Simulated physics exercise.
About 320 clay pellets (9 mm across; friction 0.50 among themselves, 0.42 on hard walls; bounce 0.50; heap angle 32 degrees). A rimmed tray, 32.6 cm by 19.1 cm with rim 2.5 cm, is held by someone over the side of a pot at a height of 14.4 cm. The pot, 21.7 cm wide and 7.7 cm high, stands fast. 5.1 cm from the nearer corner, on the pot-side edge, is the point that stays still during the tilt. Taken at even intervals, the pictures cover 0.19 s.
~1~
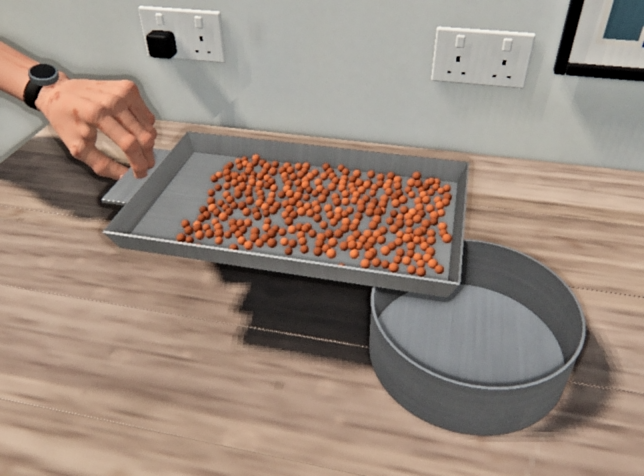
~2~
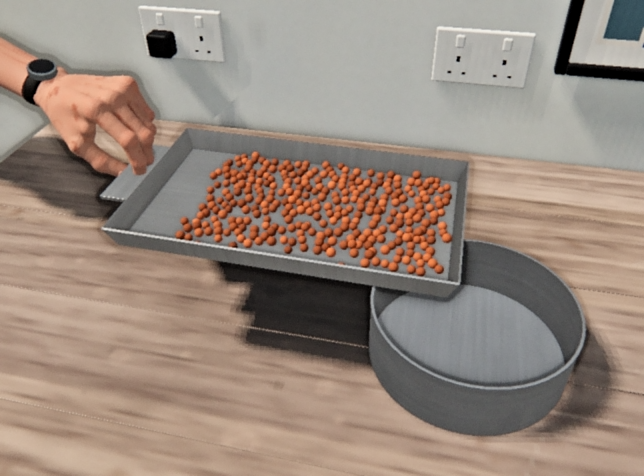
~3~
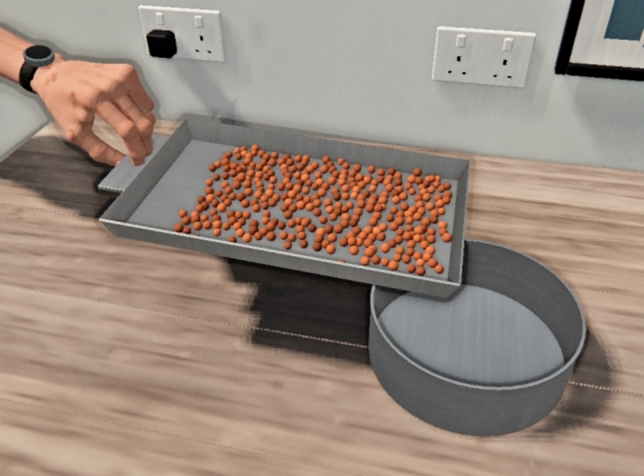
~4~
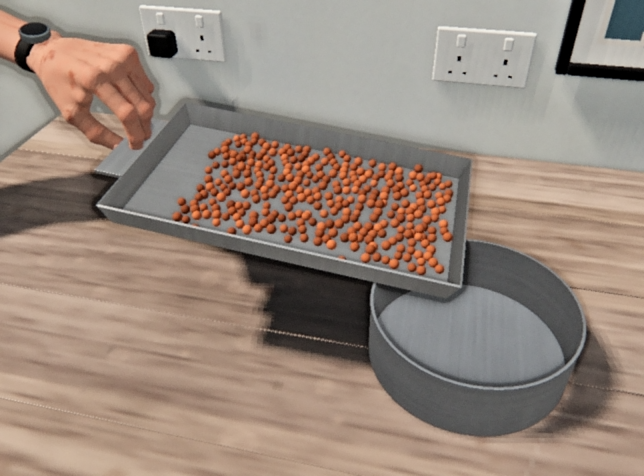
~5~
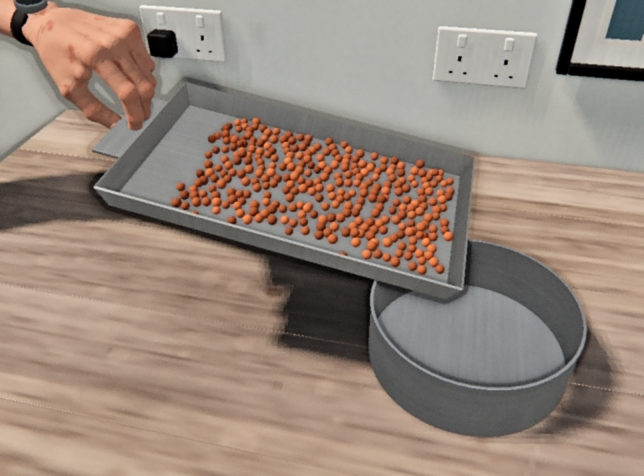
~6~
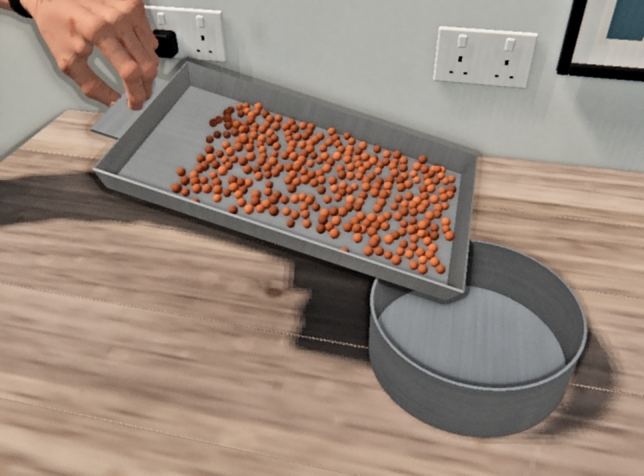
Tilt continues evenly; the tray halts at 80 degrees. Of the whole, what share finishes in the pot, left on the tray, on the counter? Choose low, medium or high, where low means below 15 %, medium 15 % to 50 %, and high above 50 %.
Shares - pot: High, left on the tray: Low, counter: Low.
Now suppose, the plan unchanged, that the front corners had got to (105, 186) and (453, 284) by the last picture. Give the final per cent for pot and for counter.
That works out as pot 80 and counter 10.
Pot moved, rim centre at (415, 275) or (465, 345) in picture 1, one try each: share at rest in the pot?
25 % and 95 %.
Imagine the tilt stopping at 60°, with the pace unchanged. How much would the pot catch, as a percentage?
Around 35 per cent, then.
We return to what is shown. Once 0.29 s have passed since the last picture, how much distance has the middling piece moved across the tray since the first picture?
It has moved some 5 cm from its start.
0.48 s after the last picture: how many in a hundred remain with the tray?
Around 100 percent of it.
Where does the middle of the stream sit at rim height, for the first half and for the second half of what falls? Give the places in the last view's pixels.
First near (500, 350), later near (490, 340).
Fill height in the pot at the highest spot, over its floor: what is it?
Close to 2.5 cm up.
Then, 0.29 s after the last picture, tilt 47 degrees; the tray holds 100 %, the pot 0 %.
Then, 0.48 s after the last picture, tilt 68 degrees; the tray holds 100 %, the pot 0 %.
Then, 0.79 s after the last picture, tilt 80 degrees; the tray holds 35 %, the pot 50 %.
In the end, pot 90 %, tray 5 %, counter 5 %.
